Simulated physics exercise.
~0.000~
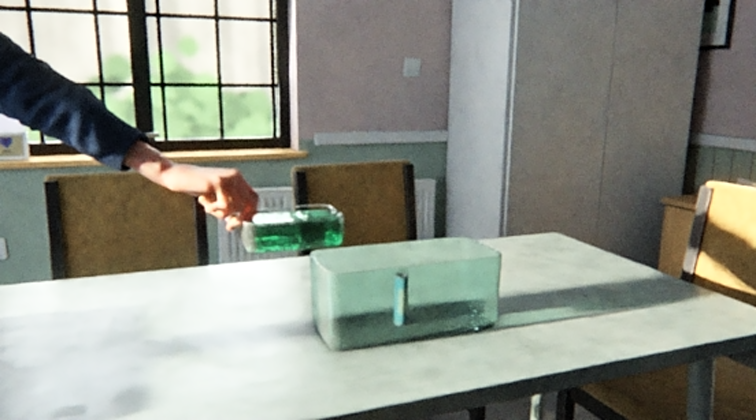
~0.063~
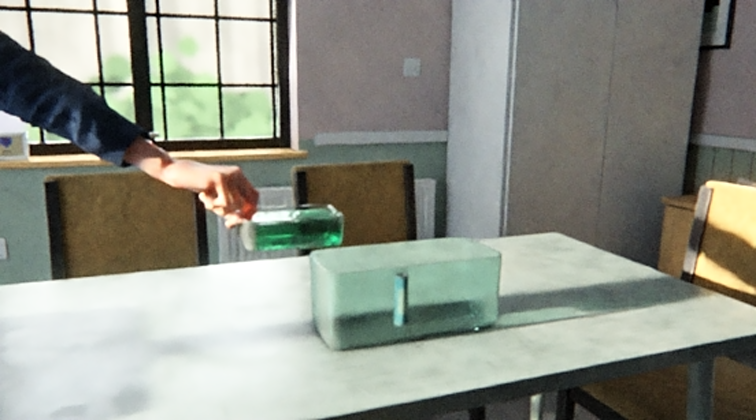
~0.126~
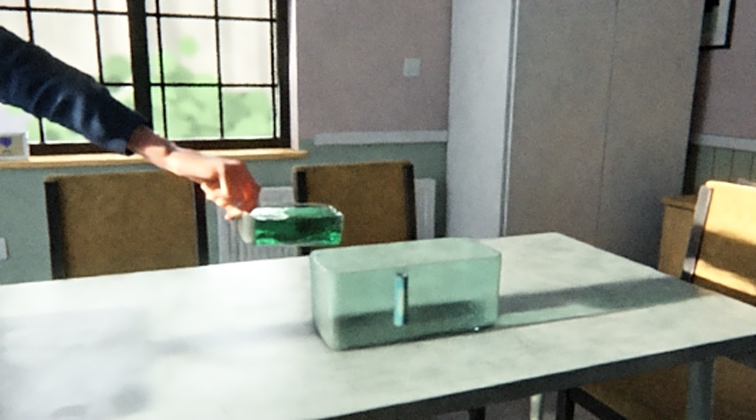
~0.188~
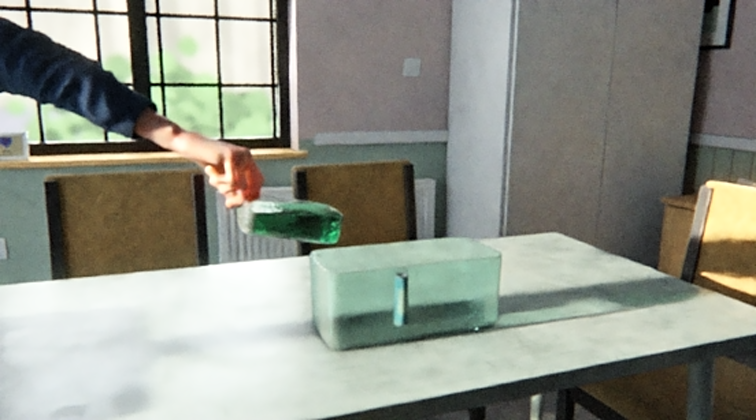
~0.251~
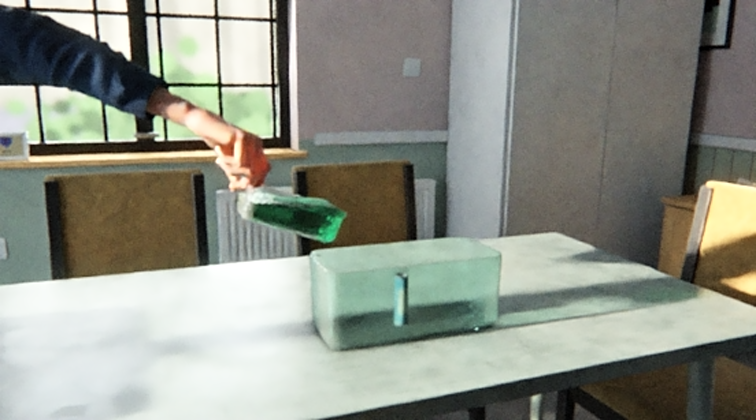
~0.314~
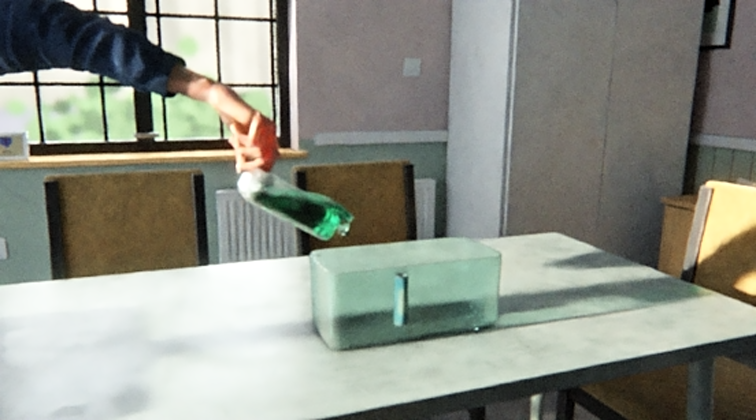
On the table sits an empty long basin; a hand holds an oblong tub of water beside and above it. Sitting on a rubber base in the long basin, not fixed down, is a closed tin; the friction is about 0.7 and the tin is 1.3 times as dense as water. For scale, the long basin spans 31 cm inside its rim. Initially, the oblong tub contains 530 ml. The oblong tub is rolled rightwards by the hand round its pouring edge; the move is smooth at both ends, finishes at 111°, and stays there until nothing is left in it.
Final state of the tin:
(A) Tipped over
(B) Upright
Answer: A.
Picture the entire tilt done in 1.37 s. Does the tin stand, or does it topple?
It tumbles over, then.
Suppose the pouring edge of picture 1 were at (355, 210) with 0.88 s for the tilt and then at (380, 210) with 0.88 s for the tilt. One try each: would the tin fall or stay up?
Run one: It does not tip. Run two: It does not tip.
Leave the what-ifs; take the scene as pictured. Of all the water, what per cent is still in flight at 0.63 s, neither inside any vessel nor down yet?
Around 40 in a hundred.
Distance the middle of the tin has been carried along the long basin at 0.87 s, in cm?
Around 2 cm.
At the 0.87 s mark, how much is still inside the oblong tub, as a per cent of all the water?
I'd say some 0 per cent remains.
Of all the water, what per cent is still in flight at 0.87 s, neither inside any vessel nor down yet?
About 2 per cent.
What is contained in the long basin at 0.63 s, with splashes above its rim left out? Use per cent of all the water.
Fraction in basin: Approx. 52%.
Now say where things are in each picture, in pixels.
The first frame shows tilt 0°; pouring edge (336, 212); surface from (243, 221) to (334, 214); the long basin's rim runs from (318, 263) to (485, 247); the tin's top is at (401, 277).
The second frame shows tilt 1°; pouring edge (336, 212); surface from (242, 220) to (334, 214).
The third frame shows tilt 6°; pouring edge (336, 212); surface from (242, 216) to (334, 212).
The fourth frame shows tilt 12°; pouring edge (336, 212); surface from (241, 209) to (334, 209).
The fifth frame shows tilt 21°; pouring edge (336, 212); surface from (241, 199) to (331, 206); 5 per cent is over the edge.
The sixth frame shows tilt 31°; pouring edge (335, 212); surface from (243, 187) to (320, 197); 12 per cent is over the edge.
Then, 0.63 s in, the tilt is 91° and 5 per cent is still to pour; the tin stands where it began.
Then, 0.87 s in, the tilt is 111° and 0 per cent is still to pour; the tin leans 28°.
Then, 1.11 s in, the tilt is 111° and 0 per cent is still to pour; the tin lies on its side.
Then, 1.38 s in, the tilt is 111° and 0 per cent is still to pour; the tin lies on its side.
Finally, the tin lies on its side.
